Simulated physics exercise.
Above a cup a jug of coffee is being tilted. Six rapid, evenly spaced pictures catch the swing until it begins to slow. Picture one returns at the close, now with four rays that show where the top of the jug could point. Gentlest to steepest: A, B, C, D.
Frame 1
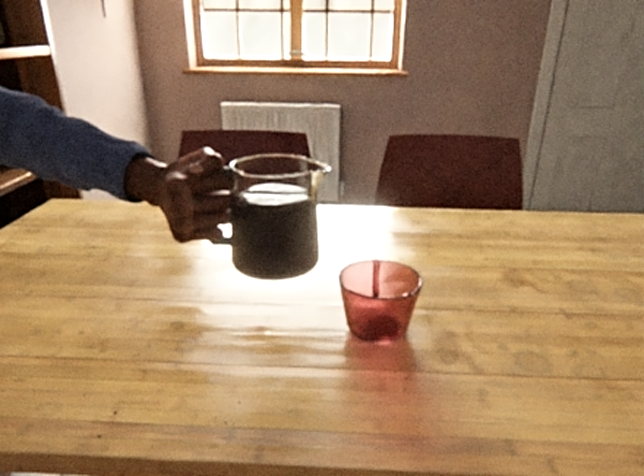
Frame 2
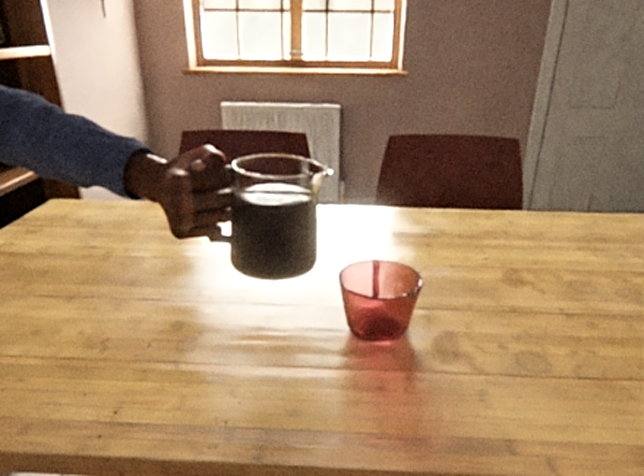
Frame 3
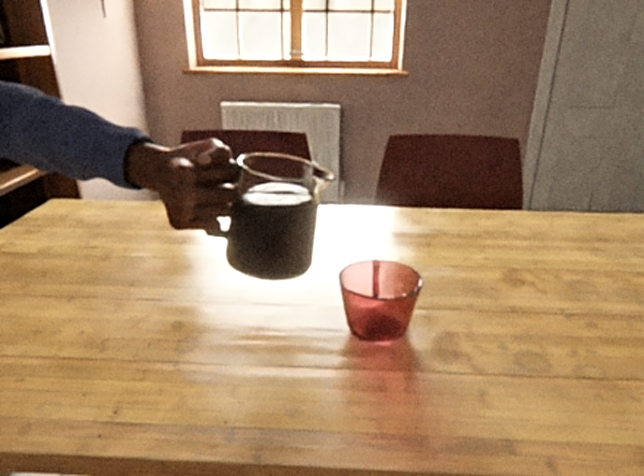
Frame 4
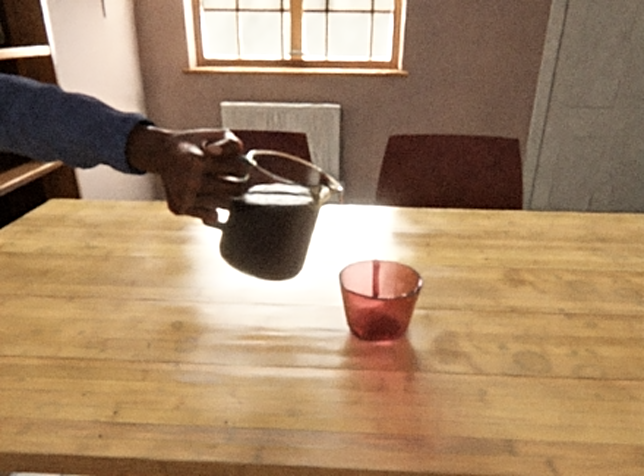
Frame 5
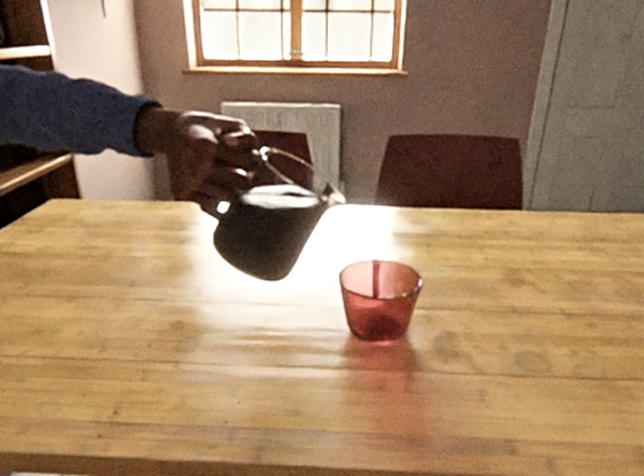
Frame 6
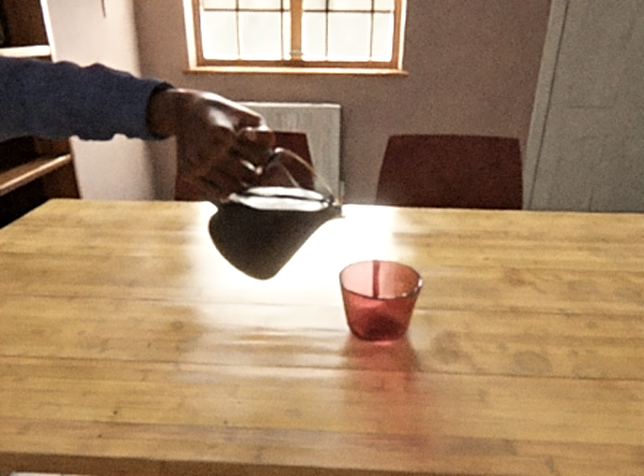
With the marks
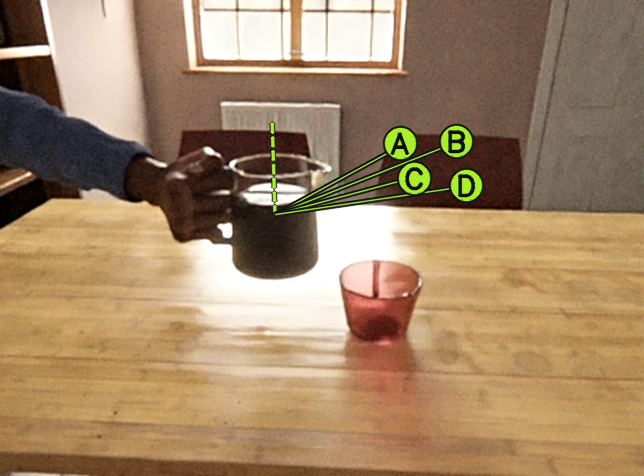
A glass jug of dark coffee is tilted rightward by a hand above a red cup.
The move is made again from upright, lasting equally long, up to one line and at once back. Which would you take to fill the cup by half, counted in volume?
Best: B.
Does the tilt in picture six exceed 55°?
No, it does not.
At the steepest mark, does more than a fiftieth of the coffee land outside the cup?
Yes, it does.
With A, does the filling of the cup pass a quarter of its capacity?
Yes.
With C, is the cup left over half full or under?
Over half.
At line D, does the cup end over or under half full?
Over half.
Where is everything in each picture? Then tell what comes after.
Upright, lip at (328, 169); rim of the cup round (380, 277); nothing has left yet.
Tipped about 2°, lip at (330, 171); nothing has left yet.
Tipped about 8°, lip at (335, 177); nothing has left yet.
Tipped about 18°, lip at (340, 188); nothing has left yet.
Tipped about 30°, lip at (345, 201); nothing has left yet.
Tipped about 42°, lip at (346, 216); nothing has left yet.
On the marked copy, A at (386, 153); B at (441, 148); C at (397, 181); D at (449, 188).
For line A, the cup ends with about 36 % of what it can hold.
For line B, the cup ends with about 56 % of what it can hold.
For line C, the cup ends with about 70 % of what it can hold; 5 % of the coffee is spilt.
For line D, the cup ends with about 81 % of what it can hold; 10 % of the coffee is spilt.
